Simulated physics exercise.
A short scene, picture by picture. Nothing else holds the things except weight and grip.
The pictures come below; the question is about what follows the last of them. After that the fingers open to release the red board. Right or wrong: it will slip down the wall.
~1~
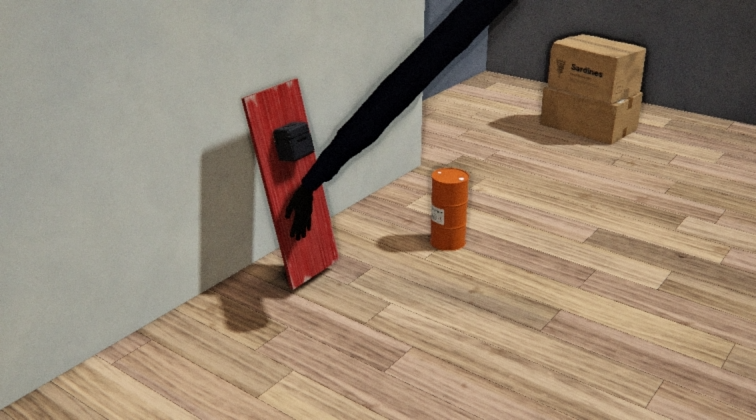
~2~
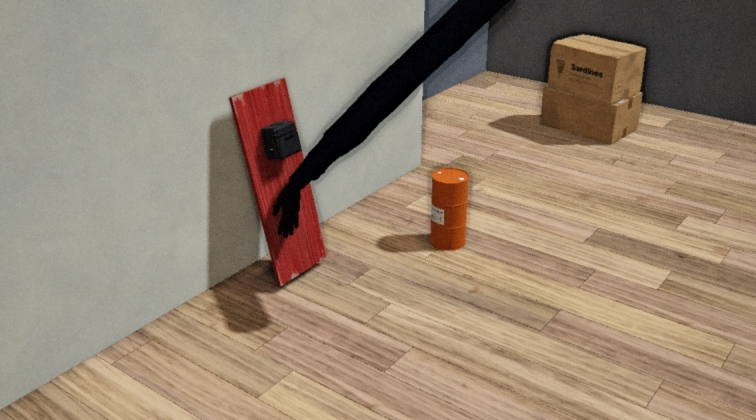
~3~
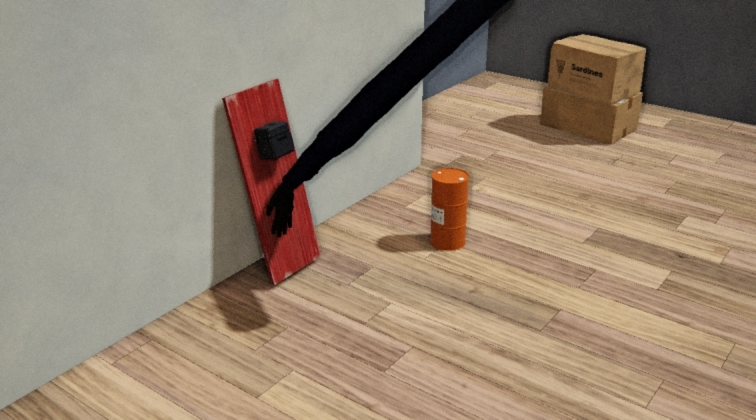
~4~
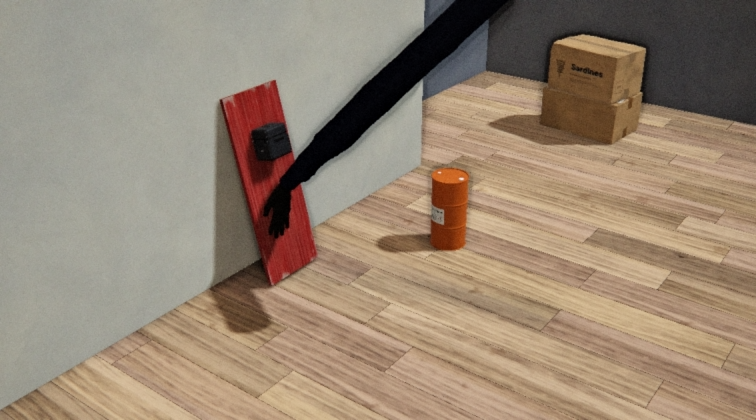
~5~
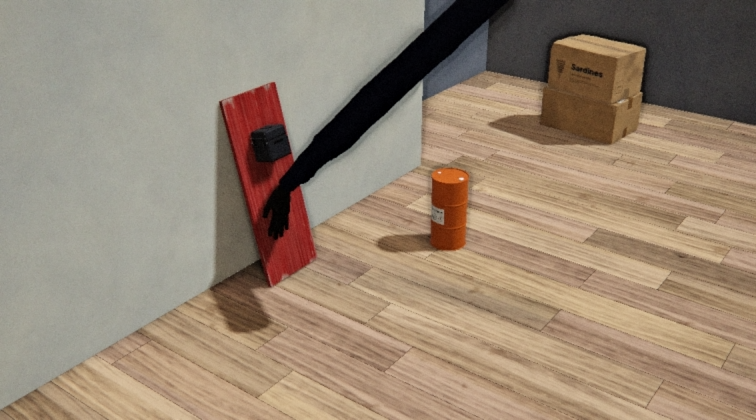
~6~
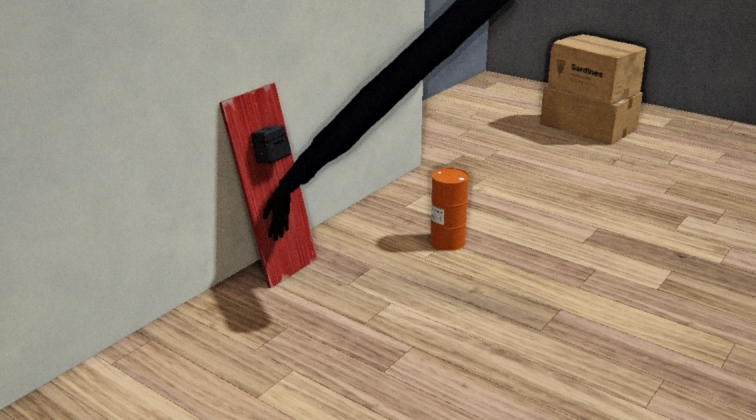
Wrong.
Then, 0.20 s after the last picture, nothing has stirred.
Then, 0.60 s after the last picture, red board resting near (272, 186).
At rest, both in place. Seen from the same camera at the end, red board near (272, 186). The board holds.
